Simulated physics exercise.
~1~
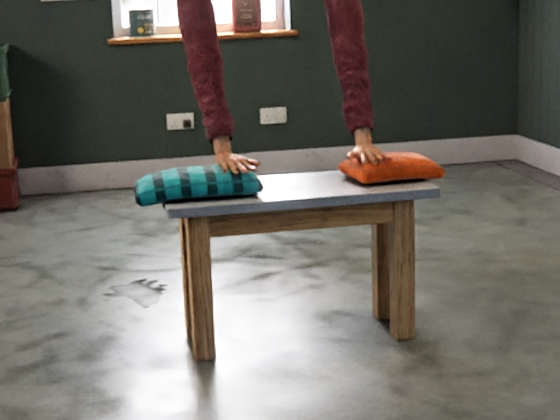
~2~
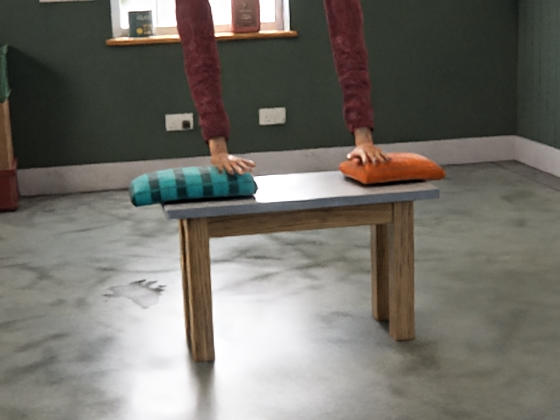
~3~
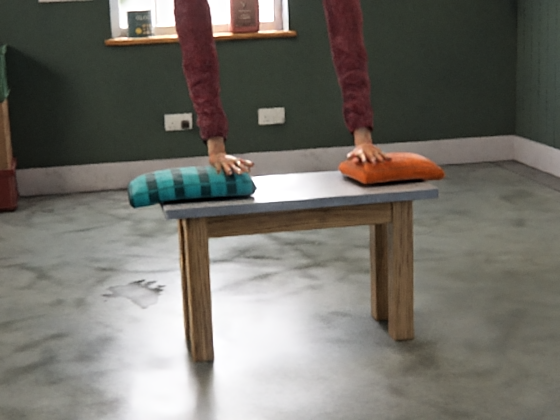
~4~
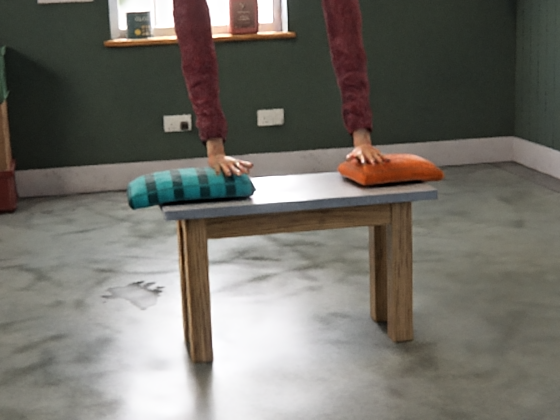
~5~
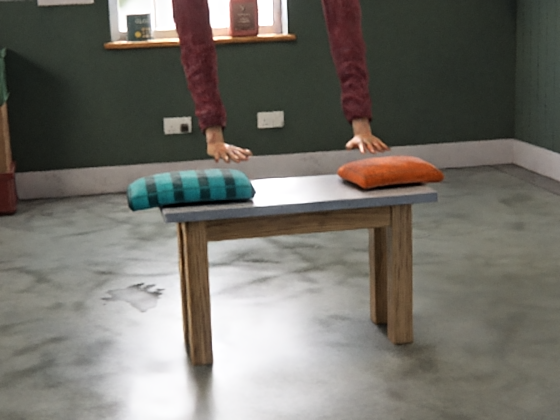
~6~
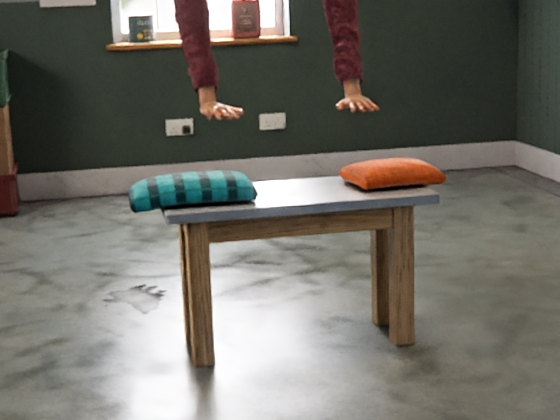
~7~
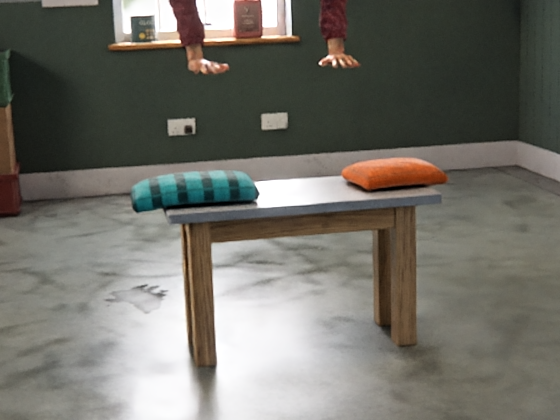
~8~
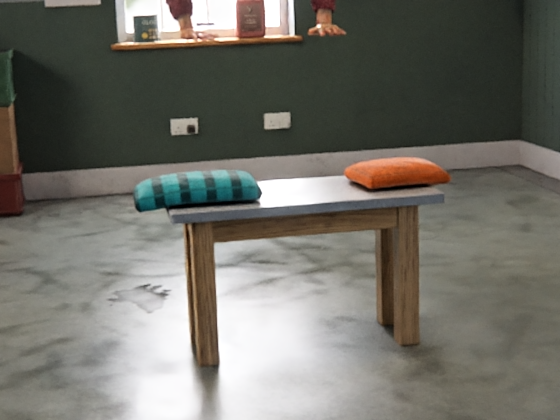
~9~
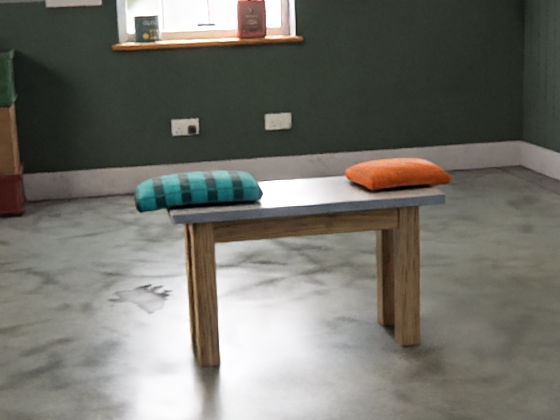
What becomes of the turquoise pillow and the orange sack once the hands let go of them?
Neither one falls. The turquoise pillow stays on the left end of the table and the orange sack stays on the right.
